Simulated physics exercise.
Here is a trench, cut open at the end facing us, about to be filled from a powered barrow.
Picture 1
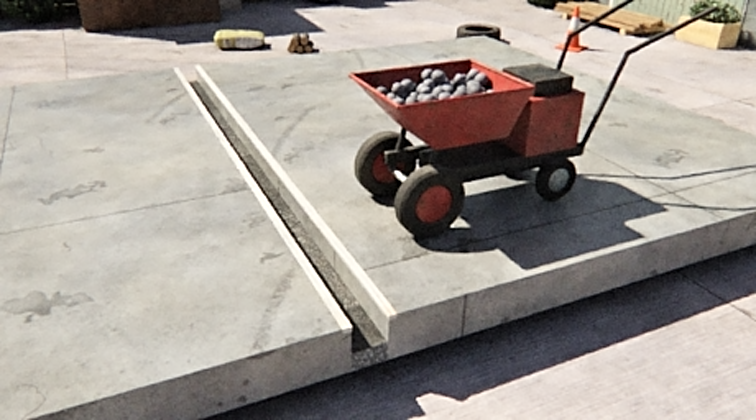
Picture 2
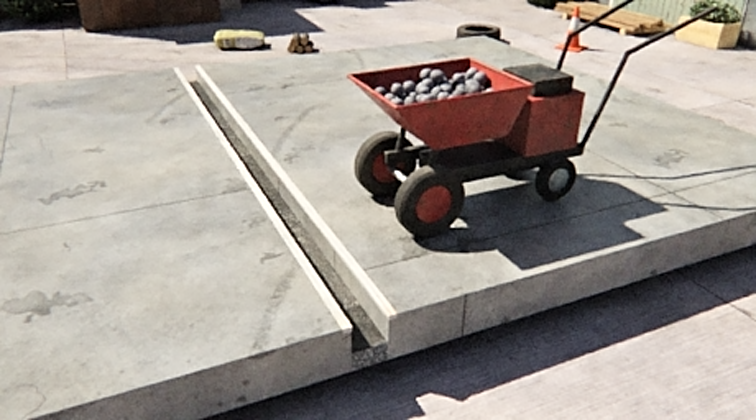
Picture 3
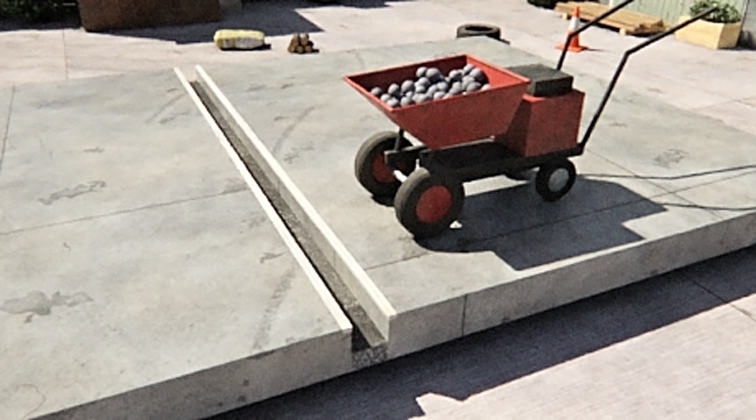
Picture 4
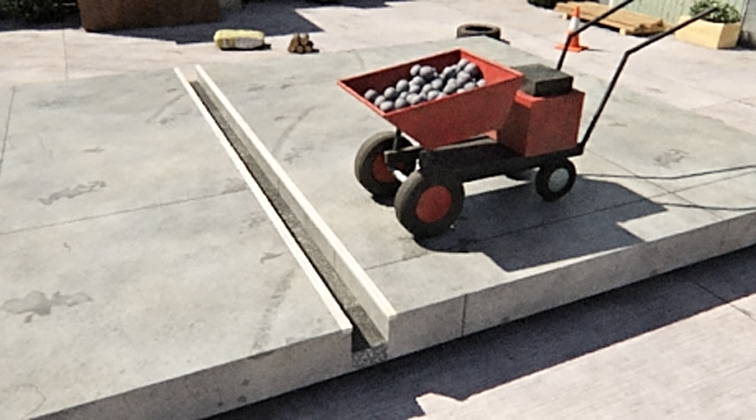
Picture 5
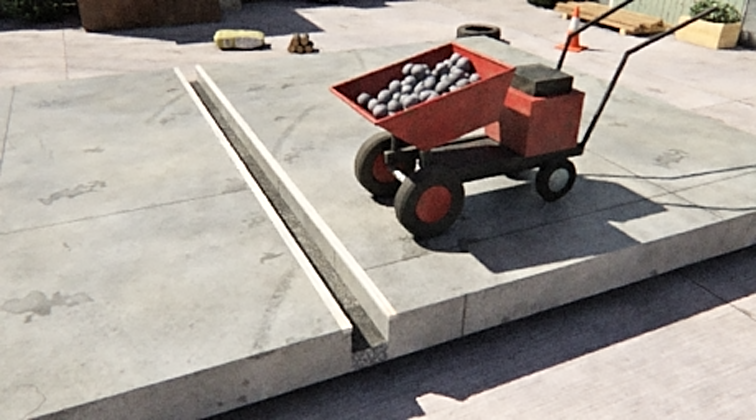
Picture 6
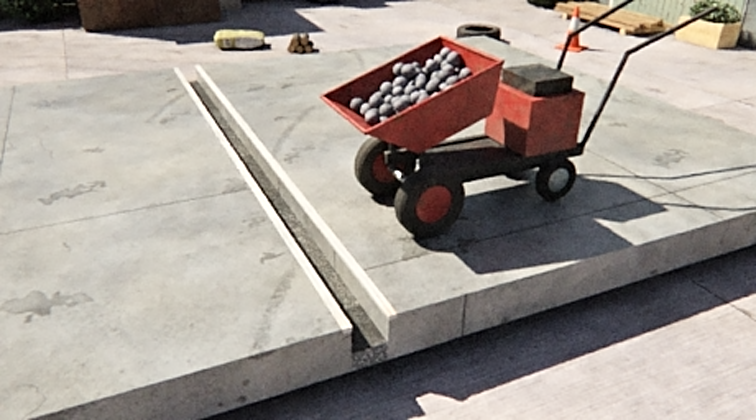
At first, a red powered barrow loaded with round grey cobbles stands on a concrete slab, its skip level, to the right of a narrow open-ended trench. Then the skip tilts gradually forward to the left, its lip lowering and its back rising, while the wheels stay still and the cobbles remain inside.
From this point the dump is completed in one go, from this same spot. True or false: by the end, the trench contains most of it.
False.
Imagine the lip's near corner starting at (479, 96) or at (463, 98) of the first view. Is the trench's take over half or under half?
Run 1 - a minority. Run 2 - a minority.
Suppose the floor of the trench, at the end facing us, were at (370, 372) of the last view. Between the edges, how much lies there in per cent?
I'd guess close to 30 percent.
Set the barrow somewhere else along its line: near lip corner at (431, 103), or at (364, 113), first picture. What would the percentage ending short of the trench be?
Position 1 near 10 %, position 2 near 0 %.
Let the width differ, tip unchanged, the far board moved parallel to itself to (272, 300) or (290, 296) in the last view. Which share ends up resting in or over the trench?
First some 100, then 80 per cent.
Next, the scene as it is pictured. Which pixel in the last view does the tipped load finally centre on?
(270, 233).
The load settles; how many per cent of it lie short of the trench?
Estimate: Around 0 per cent.
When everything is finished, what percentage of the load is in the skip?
I'd put it near 10 percent.
Soon, skip tipped steeply; all in the skip.
A while on, skip tipped right over; about two thirds in the skip; a small part in or heaped over the trench; about a quarter beyond it; a stray few falling.
Towards the end, skip tipped right over; about a quarter in the skip; about a quarter in or heaped over the trench; about half beyond it.
Finally, skip tipped right over; a small part in the skip; about a quarter in or heaped over the trench; about two thirds beyond it.
